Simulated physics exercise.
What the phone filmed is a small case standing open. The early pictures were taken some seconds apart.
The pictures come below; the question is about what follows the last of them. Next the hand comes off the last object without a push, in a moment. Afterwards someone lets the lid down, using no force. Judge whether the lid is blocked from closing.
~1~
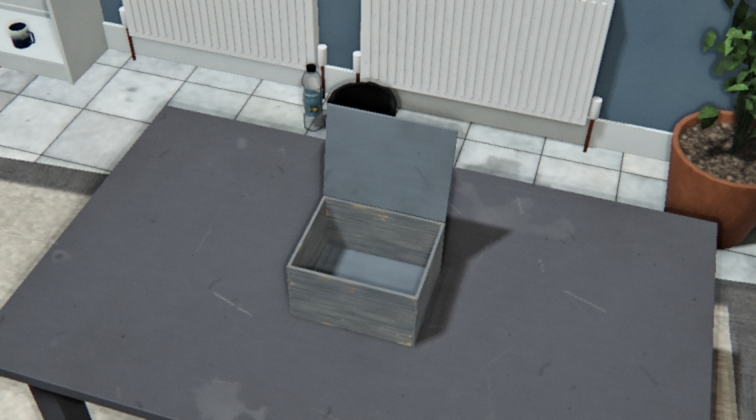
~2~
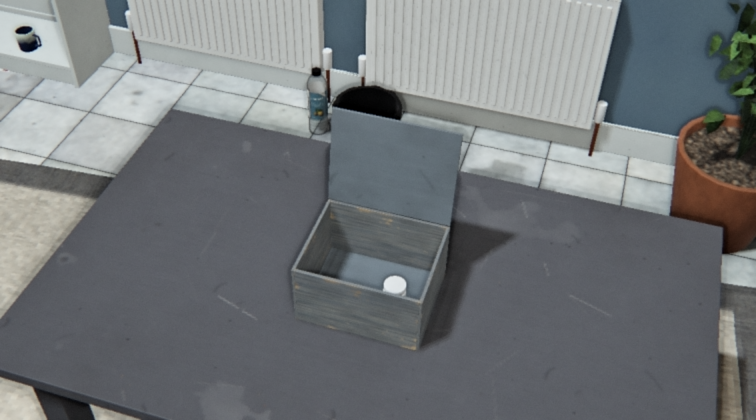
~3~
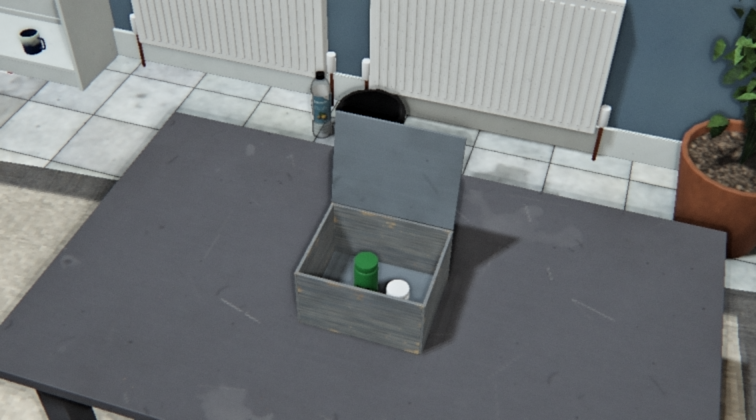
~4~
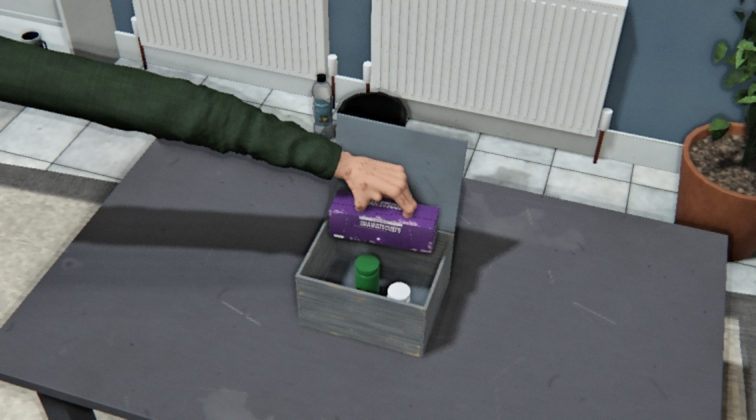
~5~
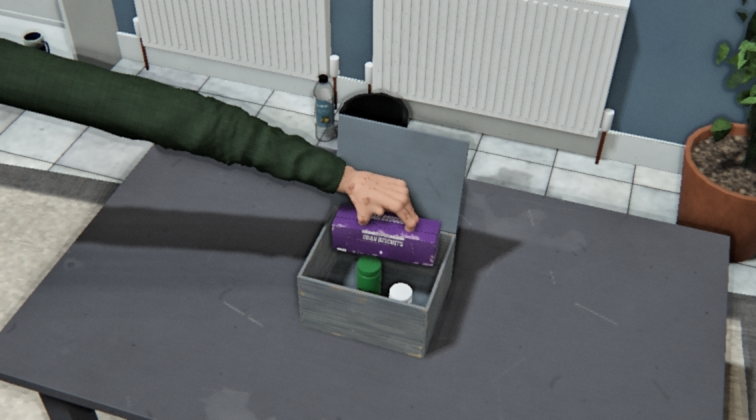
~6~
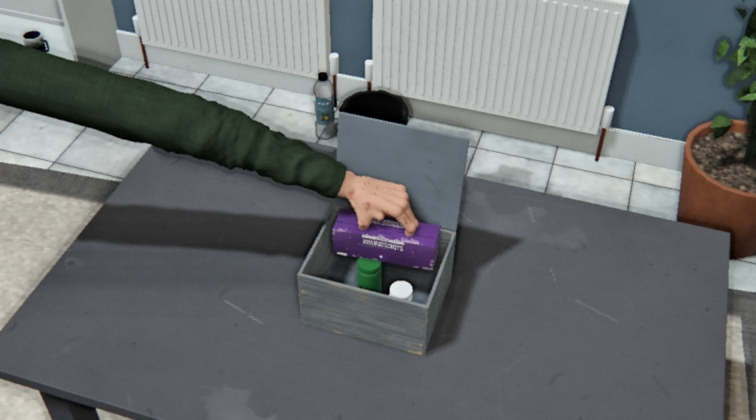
Judgement: Not blocked, the lid closes.
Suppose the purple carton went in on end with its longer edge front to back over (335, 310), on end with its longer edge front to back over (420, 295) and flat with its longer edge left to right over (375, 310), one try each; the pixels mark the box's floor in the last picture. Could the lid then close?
Open, Open, Open.
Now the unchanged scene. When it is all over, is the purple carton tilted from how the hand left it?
Well, the purple carton ends up skewed.
Then, 1.00 s later than the last frame, lid starting down; purple carton on its side near (380, 265).
Then, 1.80 s later than the last frame, lid 36° above the rim; purple carton on its side near (380, 265).
When it is over, lid shut; lying over in the box, purple carton; the other 2 as before. End places, in pixels of the last picture, purple carton near (380, 265).
